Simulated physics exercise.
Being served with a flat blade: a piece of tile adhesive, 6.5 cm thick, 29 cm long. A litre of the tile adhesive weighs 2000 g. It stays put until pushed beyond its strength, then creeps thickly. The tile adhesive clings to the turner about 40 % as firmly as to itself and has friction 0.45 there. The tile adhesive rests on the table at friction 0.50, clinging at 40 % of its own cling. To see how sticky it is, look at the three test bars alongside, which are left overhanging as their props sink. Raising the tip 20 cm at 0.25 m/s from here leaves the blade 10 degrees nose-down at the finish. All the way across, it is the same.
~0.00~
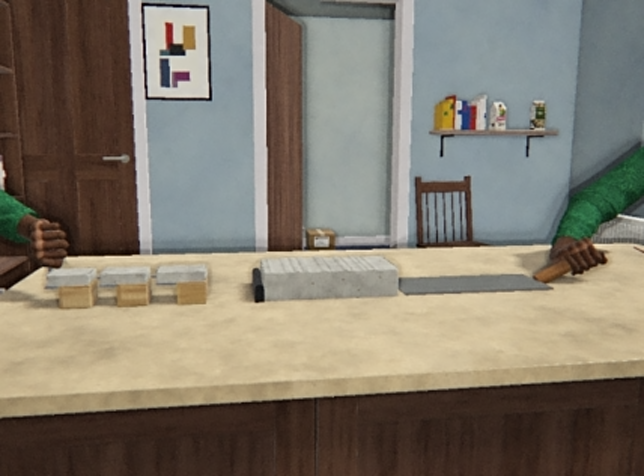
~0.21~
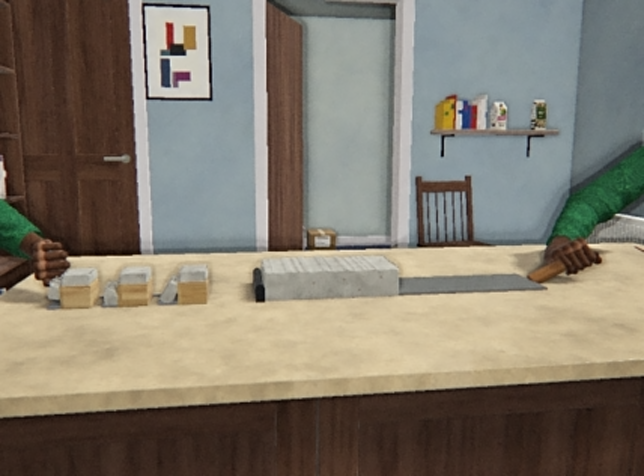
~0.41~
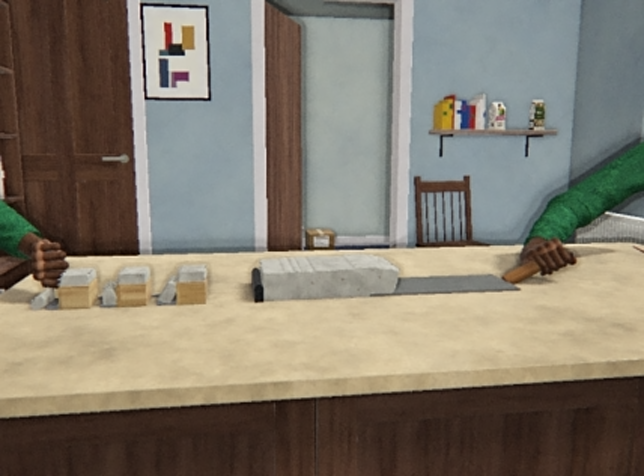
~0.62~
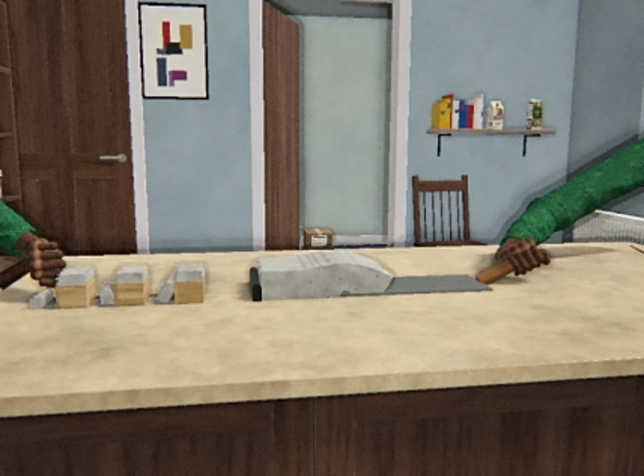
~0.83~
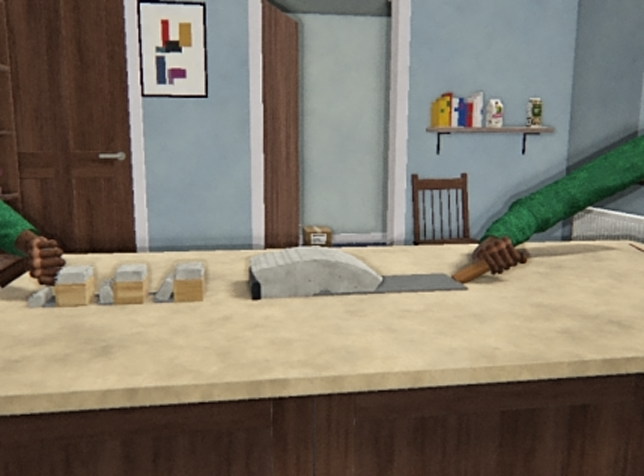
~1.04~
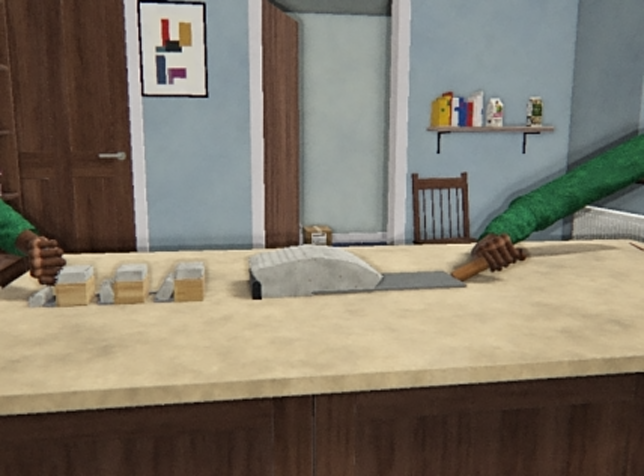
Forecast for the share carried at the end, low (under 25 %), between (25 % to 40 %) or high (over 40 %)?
Forecast high.
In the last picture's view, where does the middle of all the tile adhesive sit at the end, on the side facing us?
It comes out near (315, 237), give or take.
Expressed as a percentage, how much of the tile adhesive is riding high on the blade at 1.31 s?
I'd say close to 8 %.
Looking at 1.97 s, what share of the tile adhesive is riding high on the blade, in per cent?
Share noted: Around 45 %.
After 1.31 s, the tip is 7.2 cm up.
After 1.64 s, the tip is 15 cm up.
After 1.97 s, the tip is 20 cm up and 45 % is riding high on the blade.
After 2.30 s, the tip is 20 cm up and 45 % is riding high on the blade.
After 2.40 s, the tip is 20 cm up and 45 % is riding high on the blade.
